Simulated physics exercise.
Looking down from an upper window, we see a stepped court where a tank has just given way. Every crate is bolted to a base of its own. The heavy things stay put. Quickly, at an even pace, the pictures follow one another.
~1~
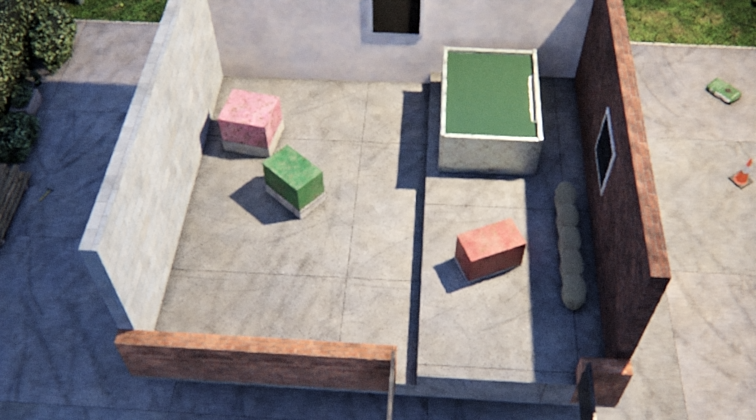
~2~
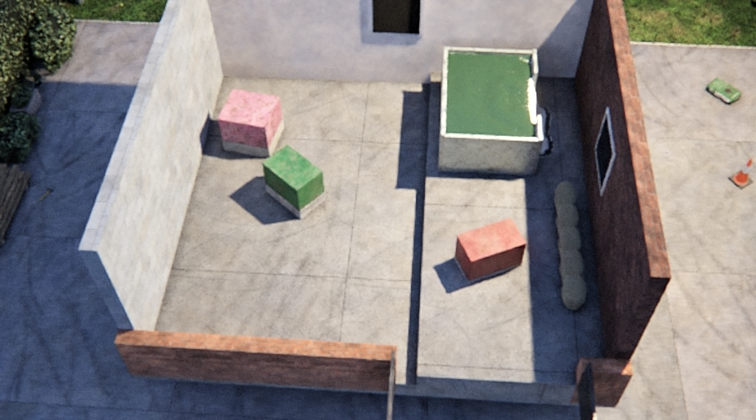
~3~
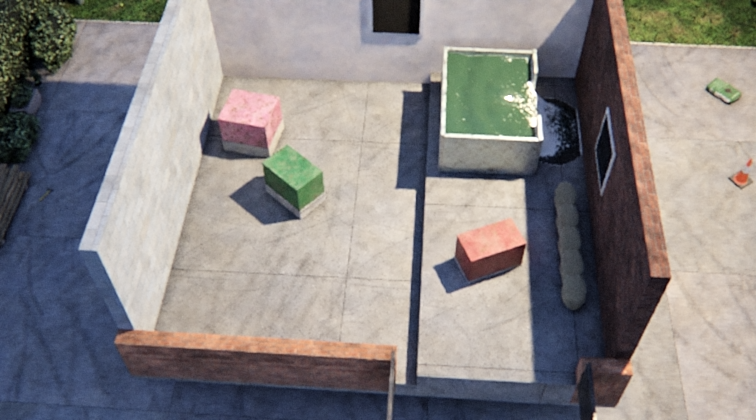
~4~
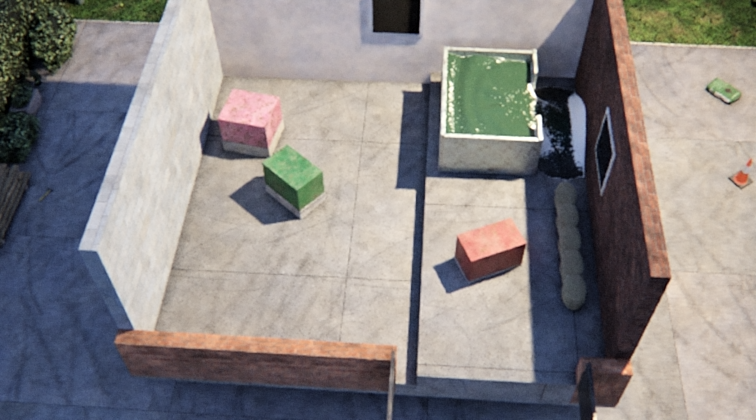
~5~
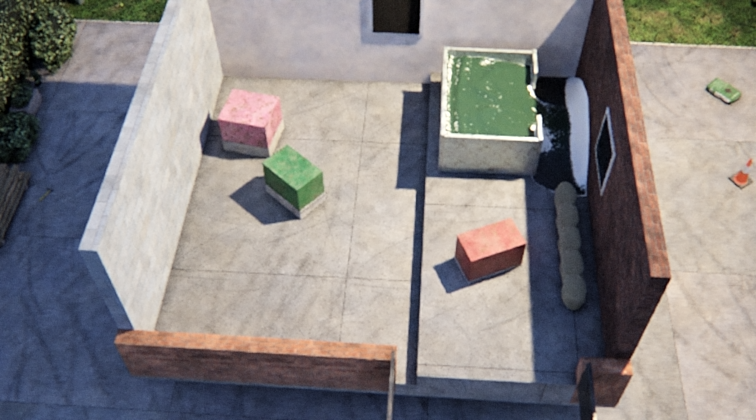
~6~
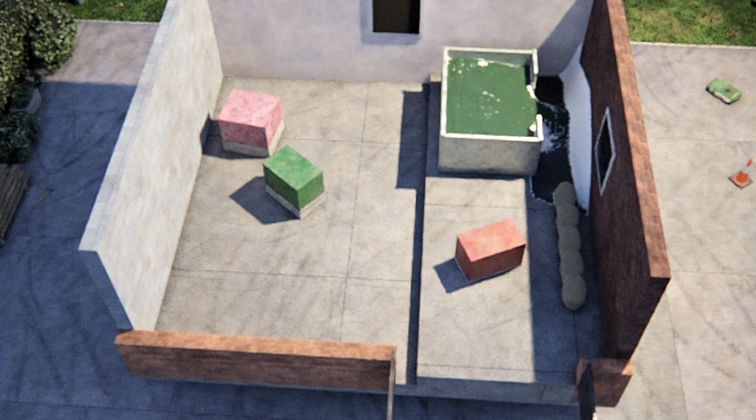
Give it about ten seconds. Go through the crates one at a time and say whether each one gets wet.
My prediction: The pink crate never gets touched by the water; the red crate gets touched by the water; the green crate never gets touched by the water.
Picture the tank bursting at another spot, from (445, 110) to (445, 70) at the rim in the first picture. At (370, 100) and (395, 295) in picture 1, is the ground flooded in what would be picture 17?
Going point by point, the first is waterlogged and the second is high and dry.
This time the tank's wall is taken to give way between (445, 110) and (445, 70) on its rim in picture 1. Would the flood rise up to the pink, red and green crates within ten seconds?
Going through them, the pink gets reached, the red is never reached and the green gets reached.
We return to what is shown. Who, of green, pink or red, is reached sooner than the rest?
The red crate, then.
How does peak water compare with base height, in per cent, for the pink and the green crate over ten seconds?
Roughly 60 per cent for the first, 50 per cent for the second.
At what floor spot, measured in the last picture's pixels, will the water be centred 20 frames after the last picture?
That comes out near (470, 149).
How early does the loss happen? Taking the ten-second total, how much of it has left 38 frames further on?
Share gone by then: About 65 %.
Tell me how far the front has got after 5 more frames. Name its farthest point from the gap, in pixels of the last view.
I'd say at around (593, 349).
A moment on, water covers 15 % of the floor; the pink crate not reached, the red crate water round its plinth, the green crate not reached.
Next, water covers 30 % of the floor; the pink crate not reached, the red crate water round its plinth, the green crate not reached.
Then, water covers 65 % of the floor; the pink crate water round its plinth, the red crate water round its plinth, the green crate water round its plinth.
Later, water covers 85 % of the floor; the pink crate water round its plinth, the red crate water round its plinth, the green crate water round its plinth.
In the end, water covers 90 % of the floor; the pink crate stayed above the water, the red crate was topped, the green crate stayed above the water.
